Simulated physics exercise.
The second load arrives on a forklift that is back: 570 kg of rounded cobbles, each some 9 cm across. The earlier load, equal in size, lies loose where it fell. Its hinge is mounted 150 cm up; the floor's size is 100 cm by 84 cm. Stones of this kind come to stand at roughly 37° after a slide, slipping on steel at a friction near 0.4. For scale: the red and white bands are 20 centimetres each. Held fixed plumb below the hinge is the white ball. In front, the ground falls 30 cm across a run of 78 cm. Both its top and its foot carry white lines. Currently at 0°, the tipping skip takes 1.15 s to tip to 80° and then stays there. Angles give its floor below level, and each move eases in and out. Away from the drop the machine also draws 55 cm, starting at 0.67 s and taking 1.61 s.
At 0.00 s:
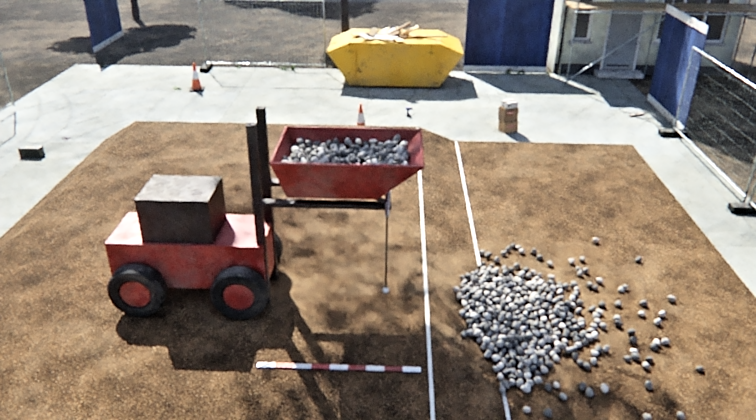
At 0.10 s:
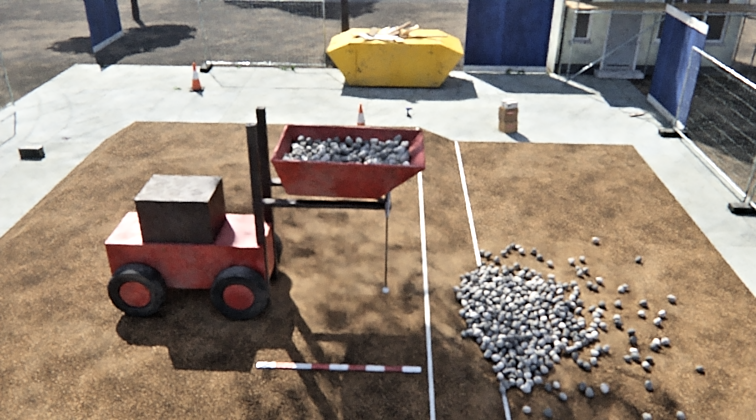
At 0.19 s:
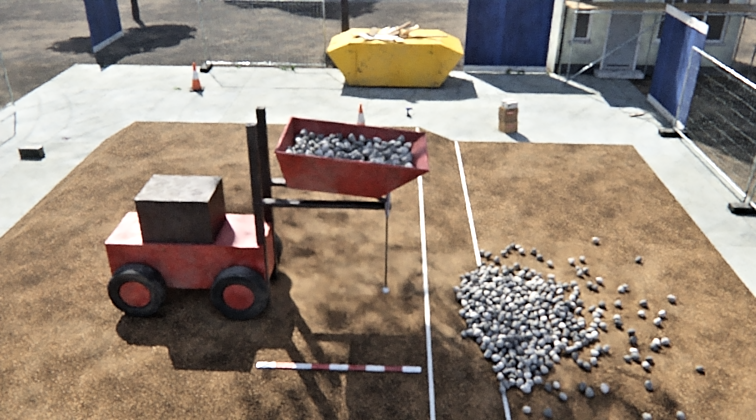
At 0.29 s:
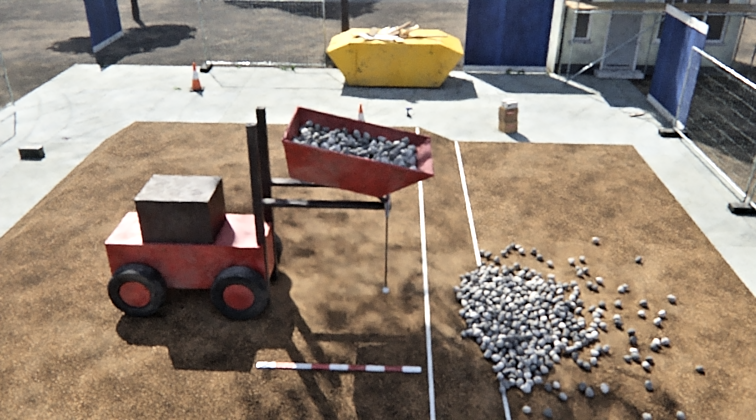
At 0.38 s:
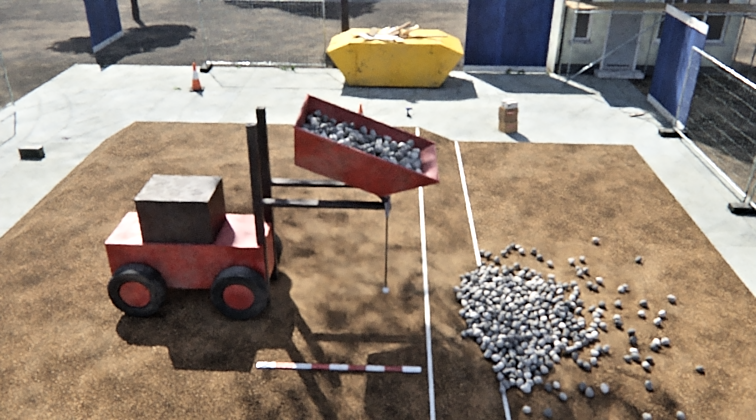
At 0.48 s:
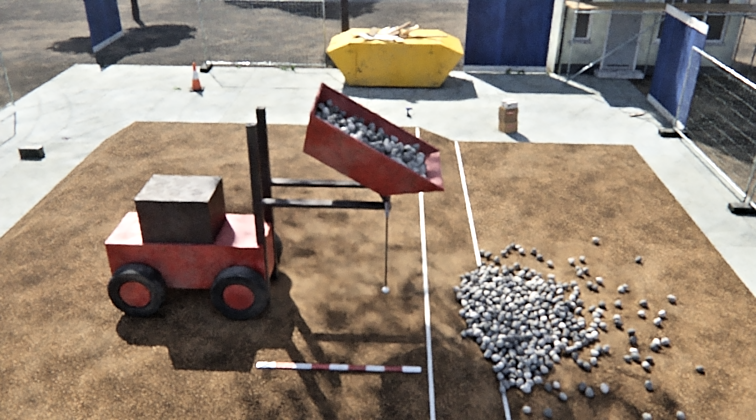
A red forklift with a black block on top stands at left on a brown dirt plot, seen from a raised, fixed viewpoint. Its arms hold a red skip of grey stones beside white ground lines, with loose stones at right, a striped pole in front and a yellow skip behind. The raised skip tilts steadily to the right, its left end rising while the stones stay inside.
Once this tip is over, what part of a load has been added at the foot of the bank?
Roughly 70 per cent.
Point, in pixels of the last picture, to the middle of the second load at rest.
Around (499, 306) in the last picture.
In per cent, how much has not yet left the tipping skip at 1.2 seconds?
Roughly 45 parts in a hundred of the load.
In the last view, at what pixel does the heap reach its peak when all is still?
About (469, 297).
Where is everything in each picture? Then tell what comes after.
In the first picture, lip at (424, 167), floor tilted 0°, highest stones at (385, 149). The earlier load is highest near (494, 305), 7 cm below ground level, 18 % on the top or the slope, 80 % at the foot of the bank.
In the second picture, lip at (425, 168), floor tilted 2°, highest stones at (349, 149); the stones move at 0.4 m/s on average.
In the third picture, lip at (429, 171), floor tilted 6°, highest stones at (324, 143); the stones move at 0.7 m/s on average.
In the fourth picture, the tipping skip is at 13°, its lip at (434, 176); the top of the load is at (314, 134); the stones move at 0.9 m/s on average.
In the fifth picture, the tipping skip is at 21°, its lip at (439, 182); the top of the load is at (314, 122); the stones move at 1.1 m/s on average.
In the sixth picture, lip at (444, 190), floor tilted 30°, highest stones at (323, 112); the stones move at 1.2 m/s on average.
After 0.9 s the floor is at 67°; in per cent of one load, 100 in the tipping skip, 18 on the top or the slope, 80 at the foot of the bank; the foremost stones are at (659, 313).
After 1.2 s the floor is at 80°; in per cent of one load, 43 in the tipping skip, 74 on the top or the slope, 80 at the foot of the bank; the foremost stones are at (659, 313).
After 2.7 s the floor is at 80°; in per cent of one load, 0 in the tipping skip, 48 on the top or the slope, 149 at the foot of the bank; the foremost stones are at (679, 312).
After 5.4 s the floor is at 80°; in per cent of one load, 0 in the tipping skip, 48 on the top or the slope, 150 at the foot of the bank; the foremost stones are at (682, 313). Net gain at the foot of the bank, 70.
